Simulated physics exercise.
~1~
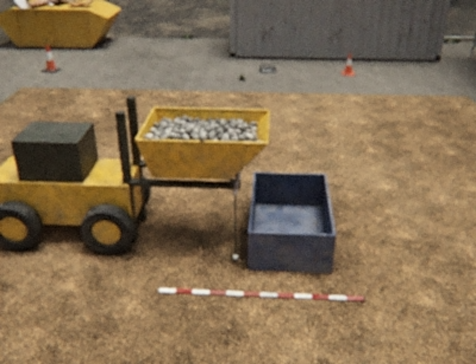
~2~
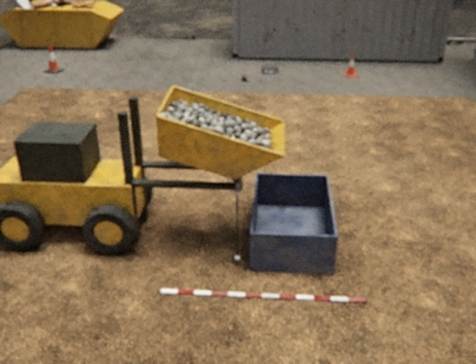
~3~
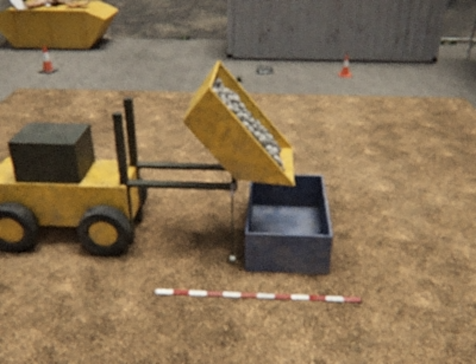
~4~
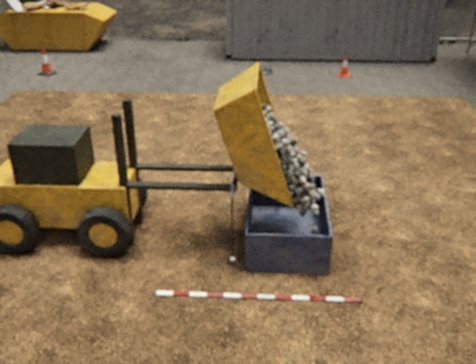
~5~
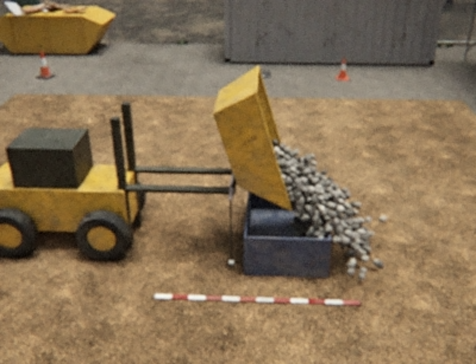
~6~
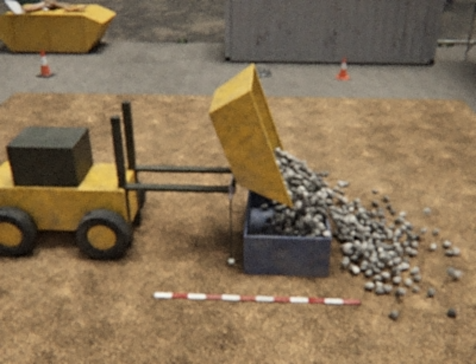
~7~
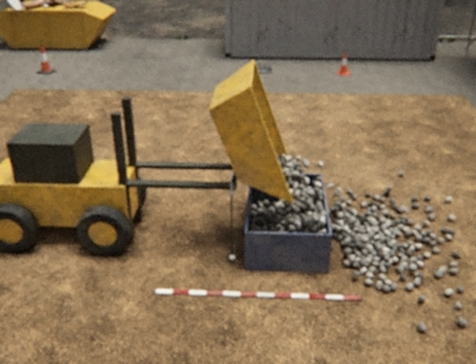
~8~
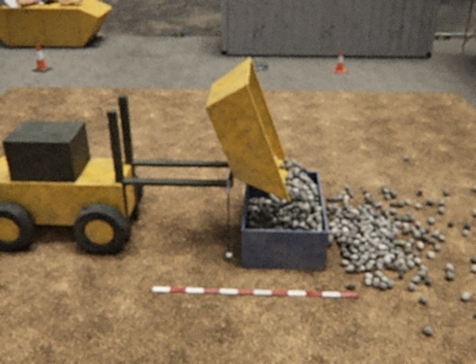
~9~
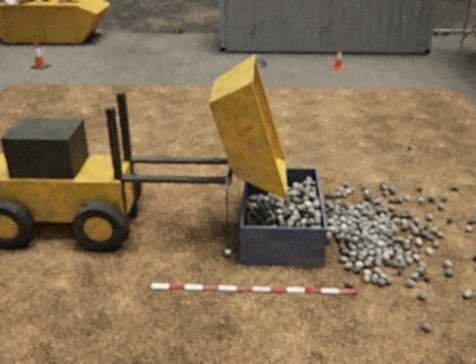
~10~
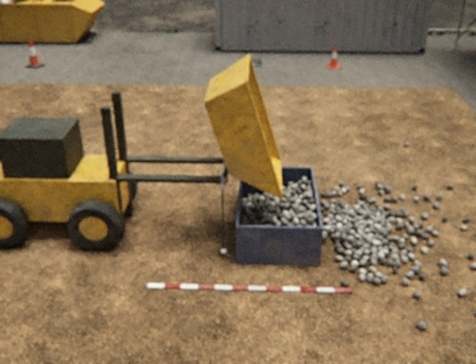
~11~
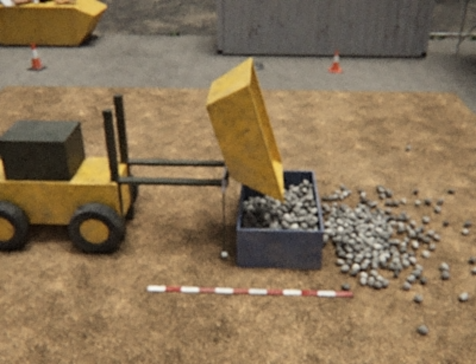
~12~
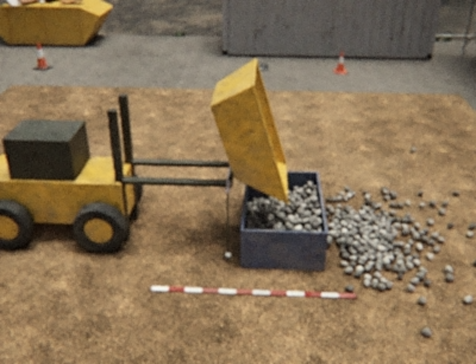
A yellow skip full of grey stones on a fork truck tips forward to the right and pours its load into a dark blue bin, many stones spilling onto the ground beyond, and ends steeply tilted and empty above the well-filled bin.
